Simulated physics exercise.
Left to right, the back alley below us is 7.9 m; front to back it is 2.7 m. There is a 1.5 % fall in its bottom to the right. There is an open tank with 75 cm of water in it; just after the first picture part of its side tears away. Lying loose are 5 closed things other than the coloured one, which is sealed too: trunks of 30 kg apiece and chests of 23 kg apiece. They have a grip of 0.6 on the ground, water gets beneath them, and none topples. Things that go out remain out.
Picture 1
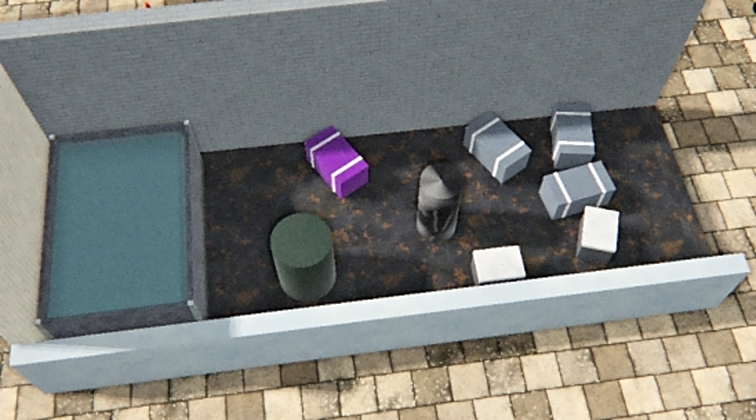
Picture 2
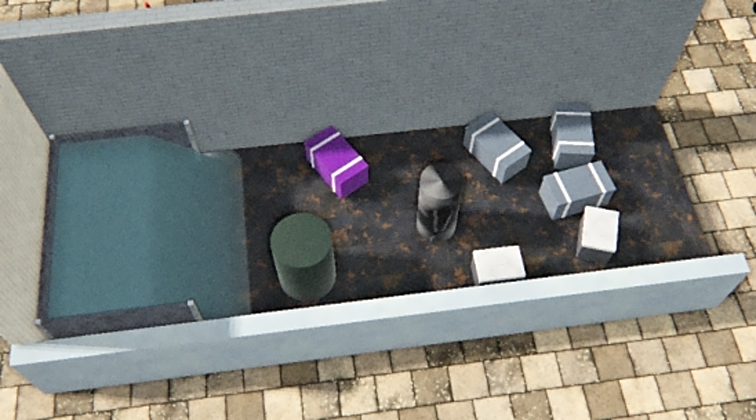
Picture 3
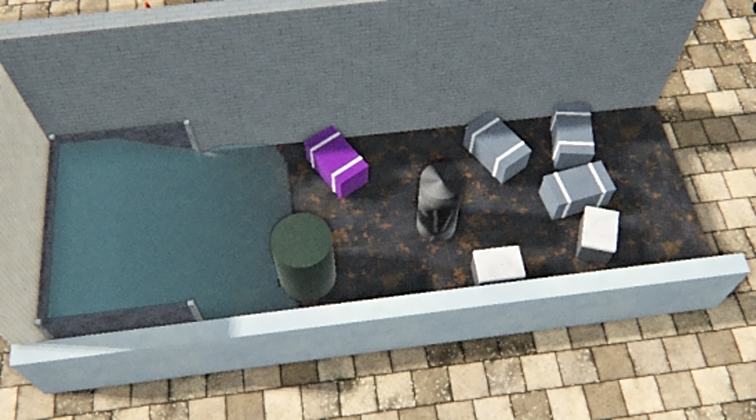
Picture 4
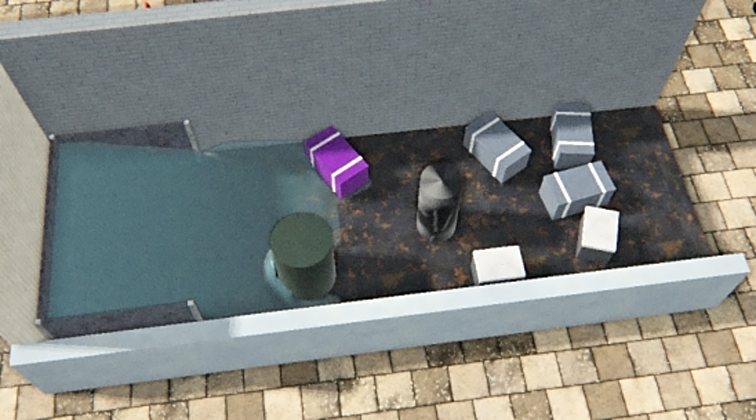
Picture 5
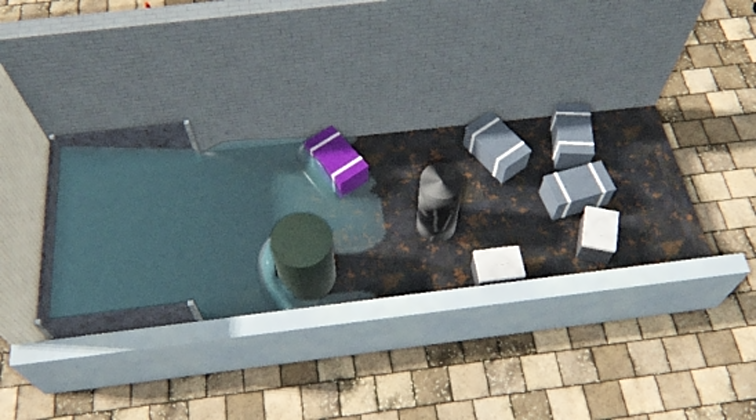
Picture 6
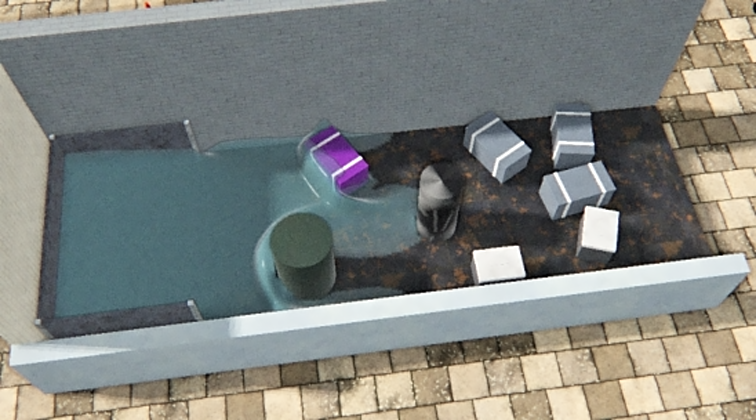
In a walled back alley, a tank of water stands at the left, with a purple trunk, a dark green cylinder, a dark statue-like object and several grey and white boxes to its right. The tank's right side opens and water spreads rightward, curling around the cylinder and trunk, which stay put.
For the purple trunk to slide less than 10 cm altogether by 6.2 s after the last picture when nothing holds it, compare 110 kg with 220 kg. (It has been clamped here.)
For it, neither load is enough.
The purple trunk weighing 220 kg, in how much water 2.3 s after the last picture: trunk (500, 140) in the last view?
About 12 cm.
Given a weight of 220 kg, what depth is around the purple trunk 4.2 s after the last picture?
11 cm, roughly.
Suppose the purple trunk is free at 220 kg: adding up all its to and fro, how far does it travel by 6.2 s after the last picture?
Total path: Around 80 cm.
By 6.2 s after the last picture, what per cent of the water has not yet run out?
Still held: Near 58 %.
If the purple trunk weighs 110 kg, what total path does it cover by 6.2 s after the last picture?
Some 400 centimetres of travel in total.
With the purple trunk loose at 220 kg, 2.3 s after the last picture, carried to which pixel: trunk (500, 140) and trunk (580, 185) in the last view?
I'd say close to (664, 135) and close to (653, 176).
Then, 0.6 s after the last picture the purple trunk would be 102 cm from its start with 110 kg and 19 cm from its start with 220 kg; 23 cm of water round it then.
Then, 2.3 s after the last picture the purple trunk would be 389 cm from its start with 110 kg and 82 cm from its start with 220 kg; 14 cm of water round it then.
Then, 4.2 s after the last picture the purple trunk would be 422 cm from its start with 110 kg and 82 cm from its start with 220 kg; 11 cm of water round it then.
Then, 6.2 s after the last picture the purple trunk would be 422 cm from its start with 110 kg and 82 cm from its start with 220 kg; 8 cm of water round it then.
